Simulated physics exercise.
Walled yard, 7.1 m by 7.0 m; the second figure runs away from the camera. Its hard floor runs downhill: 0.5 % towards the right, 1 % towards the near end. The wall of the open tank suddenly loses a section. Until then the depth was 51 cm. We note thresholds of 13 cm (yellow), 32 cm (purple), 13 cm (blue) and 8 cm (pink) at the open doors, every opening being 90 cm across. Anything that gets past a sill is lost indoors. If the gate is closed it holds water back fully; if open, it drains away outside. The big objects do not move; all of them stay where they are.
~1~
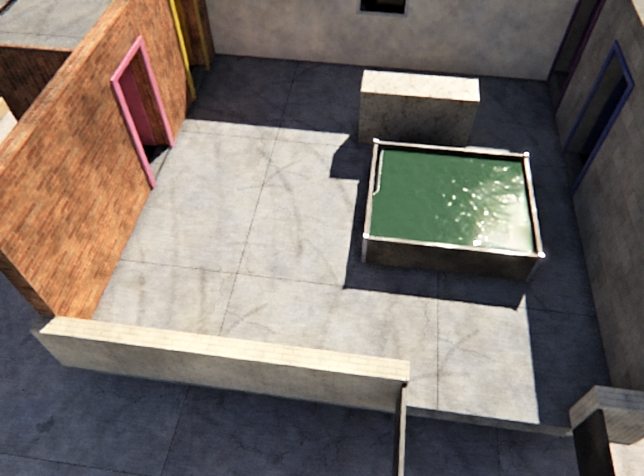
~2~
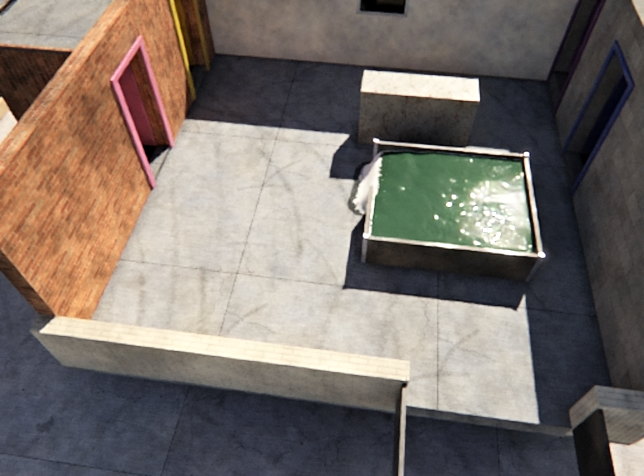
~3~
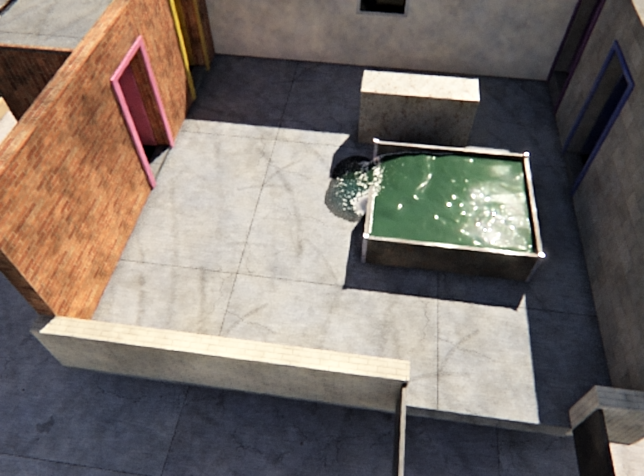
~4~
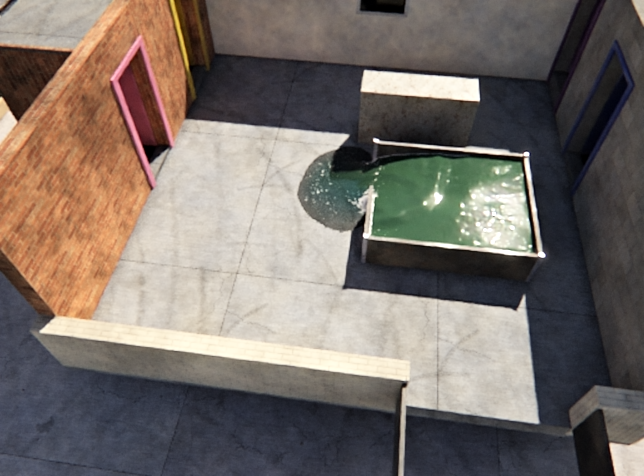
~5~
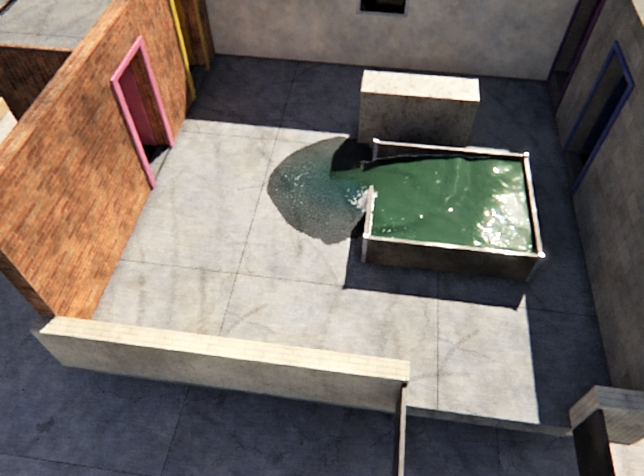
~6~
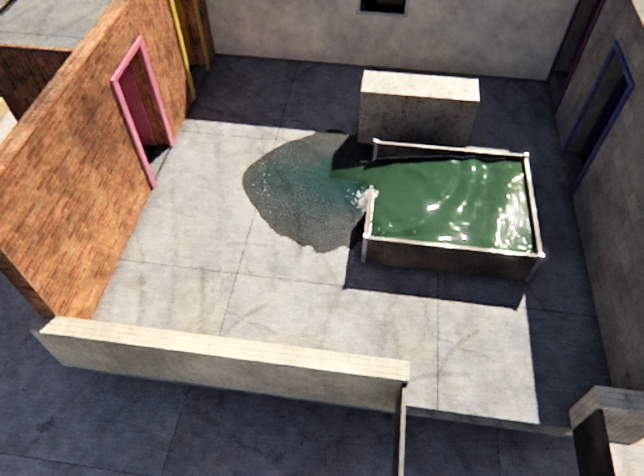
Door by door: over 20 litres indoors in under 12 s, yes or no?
Yellow door: No, purple door: No, blue door: No, pink door: Yes.
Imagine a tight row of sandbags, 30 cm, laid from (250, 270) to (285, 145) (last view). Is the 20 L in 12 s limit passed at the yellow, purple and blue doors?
Result - yellow: No, not exceeded, purple: No, not exceeded, blue: No, not exceeded.
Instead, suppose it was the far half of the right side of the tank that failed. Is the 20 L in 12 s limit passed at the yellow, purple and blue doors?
Then it goes yellow fine, purple fine, blue too high.
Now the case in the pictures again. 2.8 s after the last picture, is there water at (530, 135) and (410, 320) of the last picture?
I'd say spared, then spared.
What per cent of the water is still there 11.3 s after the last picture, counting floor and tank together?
Around 94 percent of the water.
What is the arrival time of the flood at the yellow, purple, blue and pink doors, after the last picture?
So yellow at 1.6 s, purple at 8.0 s, blue at 8.5 s, and pink at 0.5 s.
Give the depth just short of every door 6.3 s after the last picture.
You'd get yellow at 8 cm, purple at 0 cm, blue at 0 cm, and pink at 10 cm.
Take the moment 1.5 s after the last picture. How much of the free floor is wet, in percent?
Around 35 per cent.
Then, 0.7 s after the last picture water covers 20 % of the floor and is deepest (29 cm) near (366, 181); yellow door not reached, purple door not reached, blue door not reached, pink door 10 cm at the sill, 0 L in.
Then, 1.5 s after the last picture water covers 35 % of the floor and is deepest (26 cm) near (366, 181); yellow door not reached, purple door not reached, blue door not reached, pink door 18 cm at the sill, 17 L in.
Then, 2.8 s after the last picture water covers 40 % of the floor and is deepest (22 cm) near (81, 343); yellow door 11 cm at the sill, 0 L in, purple door not reached, blue door not reached, pink door 17 cm at the sill, 70 L in.
Then, 6.3 s after the last picture water covers 70 % of the floor and is deepest (13 cm) near (81, 343); yellow door 8 cm at the sill, 1 L in, purple door not reached, blue door not reached, pink door 10 cm at the sill, 107 L in.
Then, 11.3 s after the last picture water covers 95 % of the floor and is deepest (10 cm) near (81, 343); yellow door 3 cm at the sill, 1 L in, purple door 6 cm at the sill, 0 L in, blue door 4 cm at the sill, 0 L in, pink door 5 cm at the sill, 111 L in.
